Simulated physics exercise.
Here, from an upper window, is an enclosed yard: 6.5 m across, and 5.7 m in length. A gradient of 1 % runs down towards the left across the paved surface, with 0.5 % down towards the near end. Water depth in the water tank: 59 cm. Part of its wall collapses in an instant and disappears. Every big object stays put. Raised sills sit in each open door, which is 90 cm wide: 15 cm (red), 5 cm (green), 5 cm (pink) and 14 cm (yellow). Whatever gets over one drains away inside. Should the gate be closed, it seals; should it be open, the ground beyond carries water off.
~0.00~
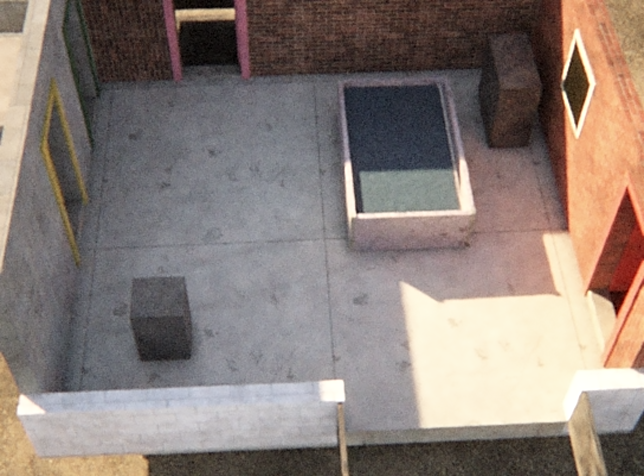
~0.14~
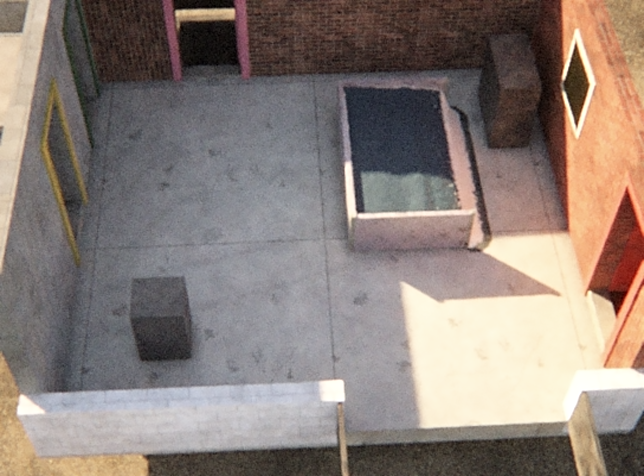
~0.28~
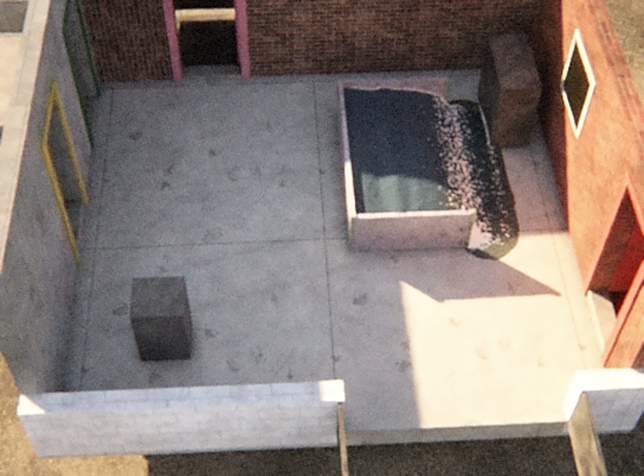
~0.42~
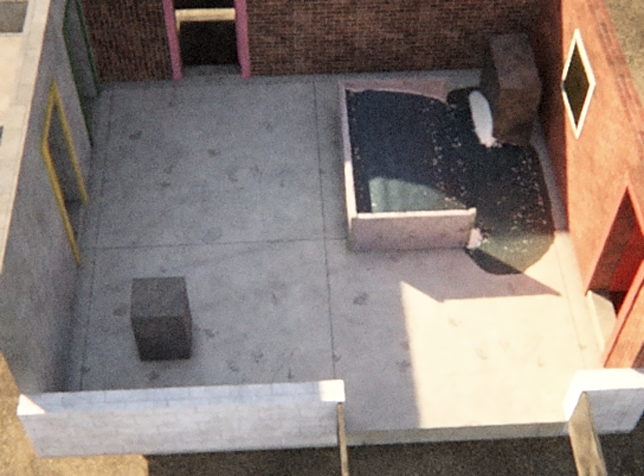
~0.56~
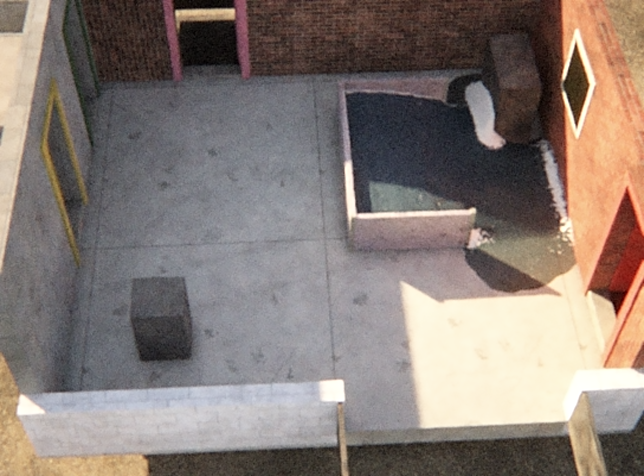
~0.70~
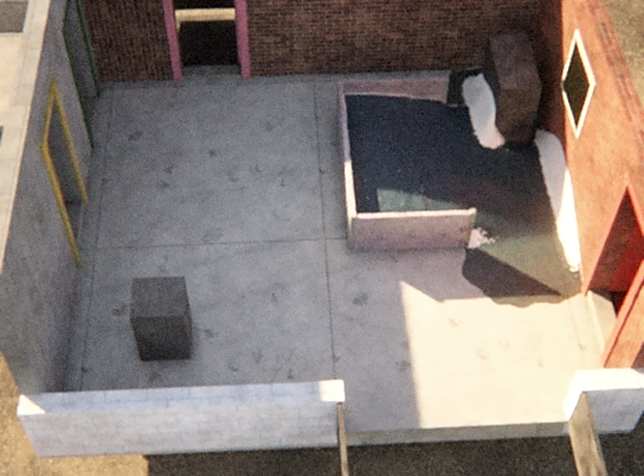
In a walled yard, a tank's right side vanishes and dark water spreads across the paving.
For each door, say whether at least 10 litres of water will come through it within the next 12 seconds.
Outcome: The red door is going to hold within the limit; the green door is going to break the limit; the pink door is going to hold within the limit; the yellow door is going to hold within the limit.
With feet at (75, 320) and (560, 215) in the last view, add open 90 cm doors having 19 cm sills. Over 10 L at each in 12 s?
Per doorway, in order: Insufficient / sufficient.
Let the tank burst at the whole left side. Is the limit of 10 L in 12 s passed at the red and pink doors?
Here's how it goes: Red falls short, pink exceeds it.
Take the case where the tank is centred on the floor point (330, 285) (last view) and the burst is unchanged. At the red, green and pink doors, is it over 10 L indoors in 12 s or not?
For the red door, the amount is too high; for the green door, the amount is too high; for the pink door, the amount is acceptable.
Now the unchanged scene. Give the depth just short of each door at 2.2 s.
In centimetres, the red door has 12, the green door 0, the pink door 0 and the yellow door 0.
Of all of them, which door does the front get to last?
Yellow.
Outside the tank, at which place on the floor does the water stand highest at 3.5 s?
The spot is near (599, 386) in the last view.
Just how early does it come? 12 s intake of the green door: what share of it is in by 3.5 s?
Fraction in by then: Around 0 per cent.
After 1.4 s water covers 15 % of the floor and is deepest (42 cm) near (548, 189); red door 10 cm at the sill, 0 L in, green door not reached, pink door not reached, yellow door not reached.
After 2.2 s water covers 30 % of the floor and is deepest (38 cm) near (518, 72); red door 12 cm at the sill, 0 L in, green door not reached, pink door not reached, yellow door not reached.
After 3.5 s water covers 45 % of the floor and is deepest (21 cm) near (599, 386); red door 8 cm at the sill, 0 L in, green door not reached, pink door 3 cm at the sill, 0 L in, yellow door not reached.
After 7.0 s water covers 65 % of the floor and is deepest (10 cm) near (587, 400); red door 7 cm at the sill, 0 L in, green door 8 cm at the sill, 76 L in, pink door 2 cm at the sill, 1 L in, yellow door 4 cm at the sill, 0 L in.
After 12.0 s water covers 75 % of the floor and is deepest (8 cm) near (59, 426); red door 4 cm at the sill, 0 L in, green door 4 cm at the sill, 88 L in, pink door 2 cm at the sill, 1 L in, yellow door 3 cm at the sill, 0 L in.
